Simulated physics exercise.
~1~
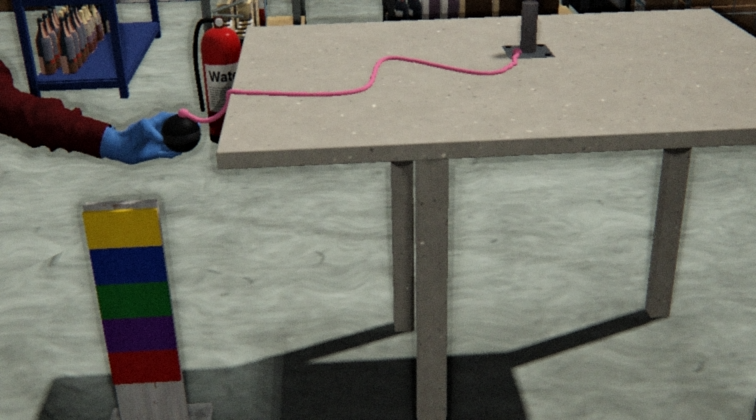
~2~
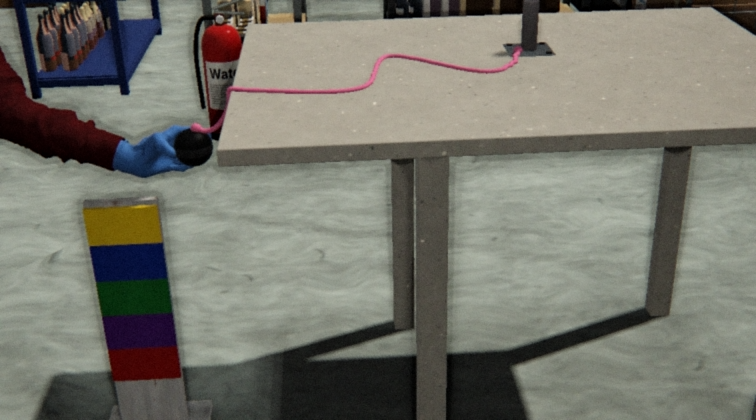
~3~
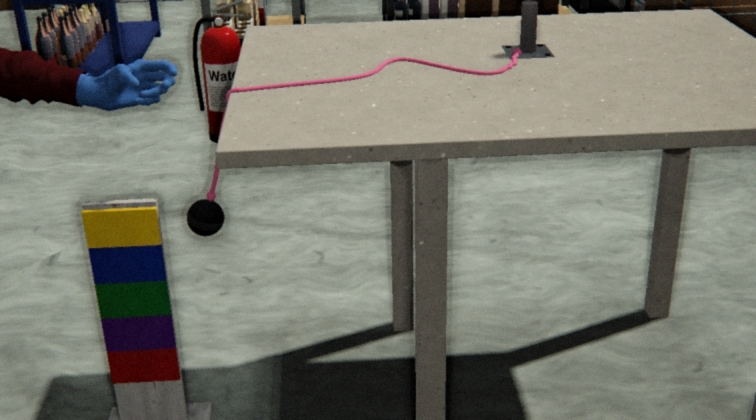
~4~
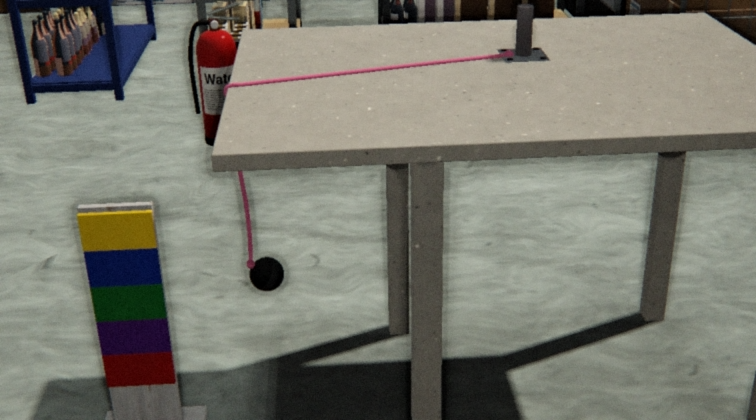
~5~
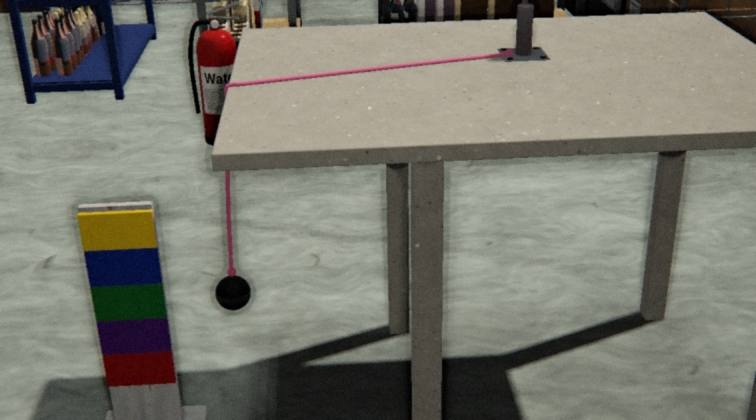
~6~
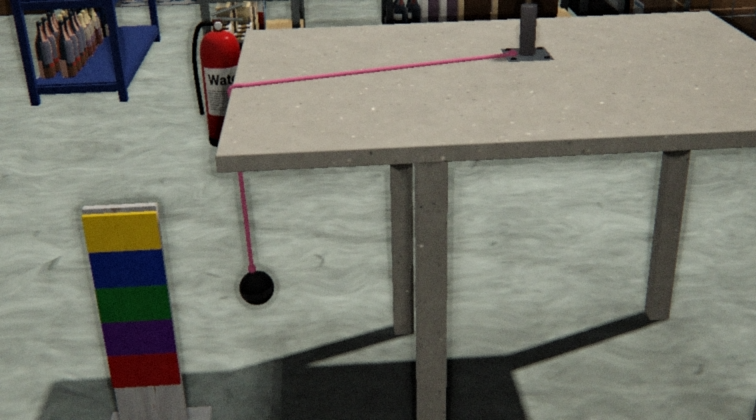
A black ball on a pink cord rests in a blue-gloved hand at the left edge of a grey table, seen from the front and slightly above by a gently swaying camera. The cord curves loosely across the tabletop to a dark post on a plate, while yellow, blue, green, purple and red bands stand stacked at lower left. The hand shifts slightly right, then releases the ball and draws back. The ball drops past the table edge, pulling the cord straight, and swings right, then left, then right again. It ends hanging with its centre level with the green band.
